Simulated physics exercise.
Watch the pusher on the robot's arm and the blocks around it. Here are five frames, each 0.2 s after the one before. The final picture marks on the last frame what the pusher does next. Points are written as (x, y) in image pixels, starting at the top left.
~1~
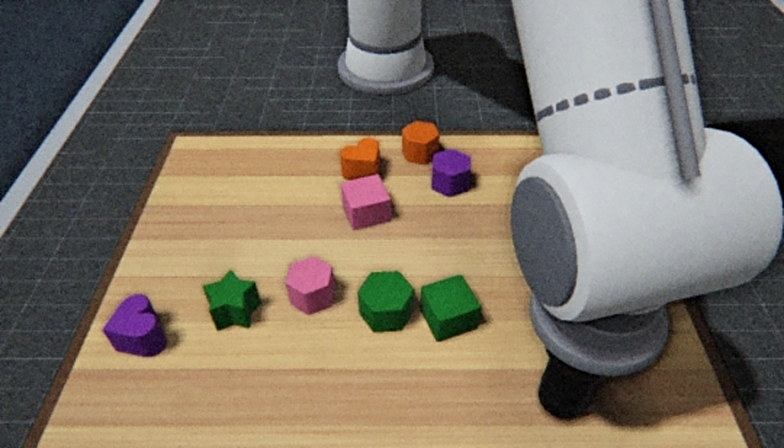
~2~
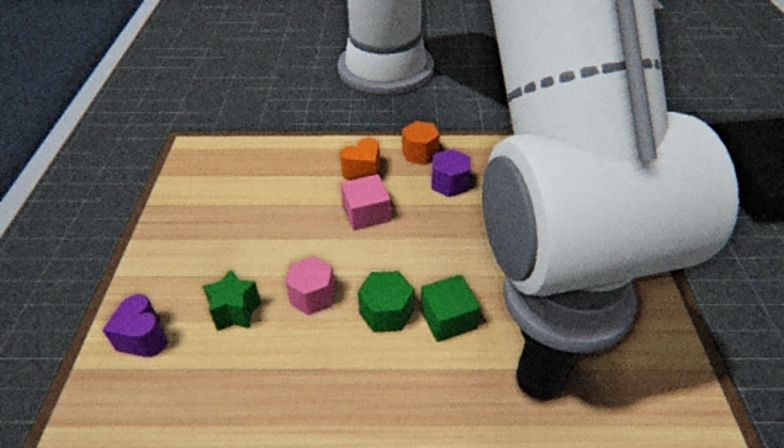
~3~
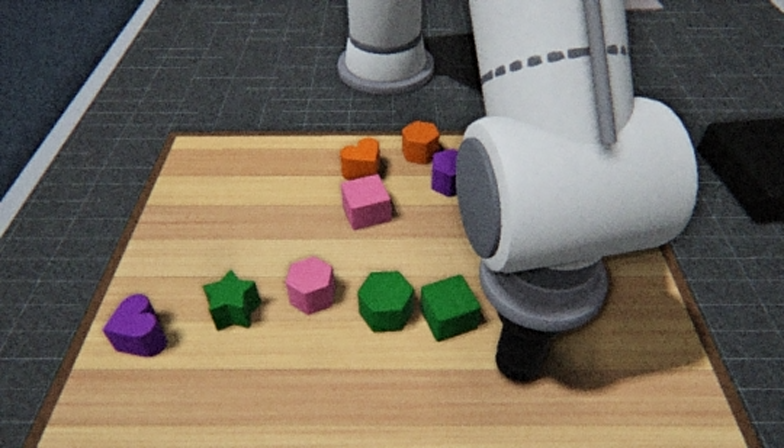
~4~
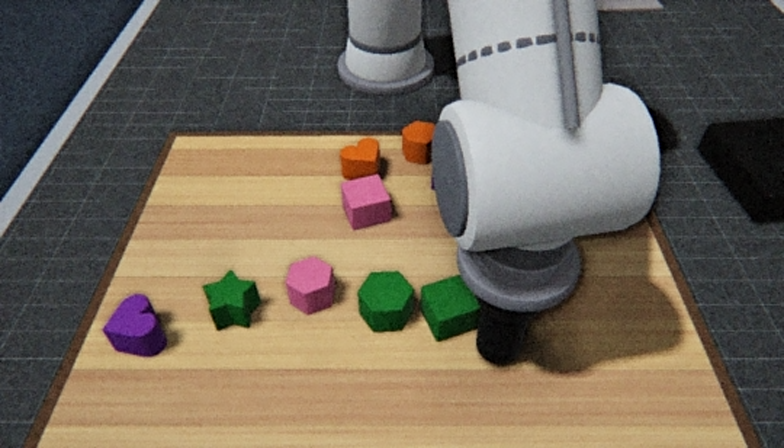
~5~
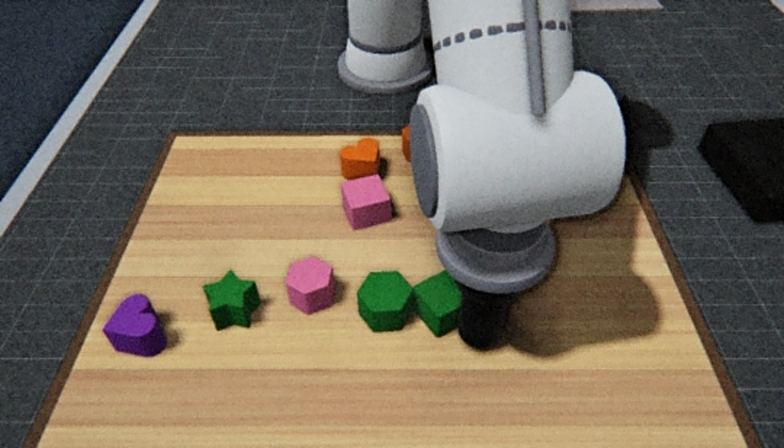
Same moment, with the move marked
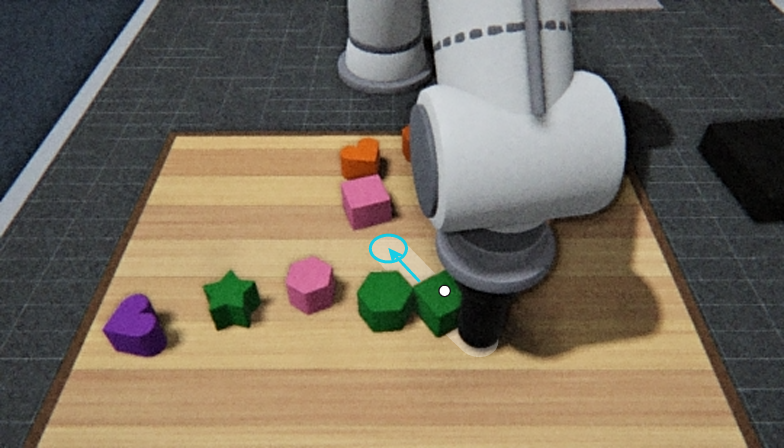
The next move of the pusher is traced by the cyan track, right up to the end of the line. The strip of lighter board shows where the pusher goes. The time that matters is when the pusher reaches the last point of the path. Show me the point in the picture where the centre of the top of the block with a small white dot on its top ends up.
The top centre is at (349, 221).
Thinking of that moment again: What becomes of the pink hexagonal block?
The push misses it.
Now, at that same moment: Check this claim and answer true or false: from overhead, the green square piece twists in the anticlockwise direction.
Answer: True.
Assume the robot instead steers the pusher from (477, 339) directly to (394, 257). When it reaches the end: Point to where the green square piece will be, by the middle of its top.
The spot you're after is about (357, 224) in the image.
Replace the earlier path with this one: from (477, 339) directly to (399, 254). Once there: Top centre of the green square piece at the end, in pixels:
It will likely be found at (358, 228).
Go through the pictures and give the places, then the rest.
The first picture shows pusher's lower end at (561, 398); pink hexagonal block at (309, 274); pink square piece at (365, 190); green hexagonal block at (386, 290); green square piece at (451, 296).
The second picture shows pusher at (538, 380); blocks still.
The third picture shows pusher at (517, 363); blocks still.
The fourth picture shows pusher at (497, 347); blocks still.
The fifth picture shows pusher at (479, 331); pink hexagonal block at (309, 274); pink square piece at (365, 190); green hexagonal block at (385, 290); green square piece at (445, 291).
Drawn move, in a line from (477, 339) to (388, 248); the dot is on the green square piece.
What follows on the original path. One third of the way, pusher at (443, 299); green hexagonal block at (376, 288), turned 20° anticlockwise; green square piece at (412, 261).
Two thirds of the way, pusher at (414, 268); green hexagonal block at (376, 288), turned 20° anticlockwise; green square piece at (380, 237), turned 30° anticlockwise.
At the end, pusher at (388, 241); pink hexagonal block still; pink square piece still; green hexagonal block at (376, 288), turned 20° anticlockwise; green square piece at (349, 221), turned 50° anticlockwise.
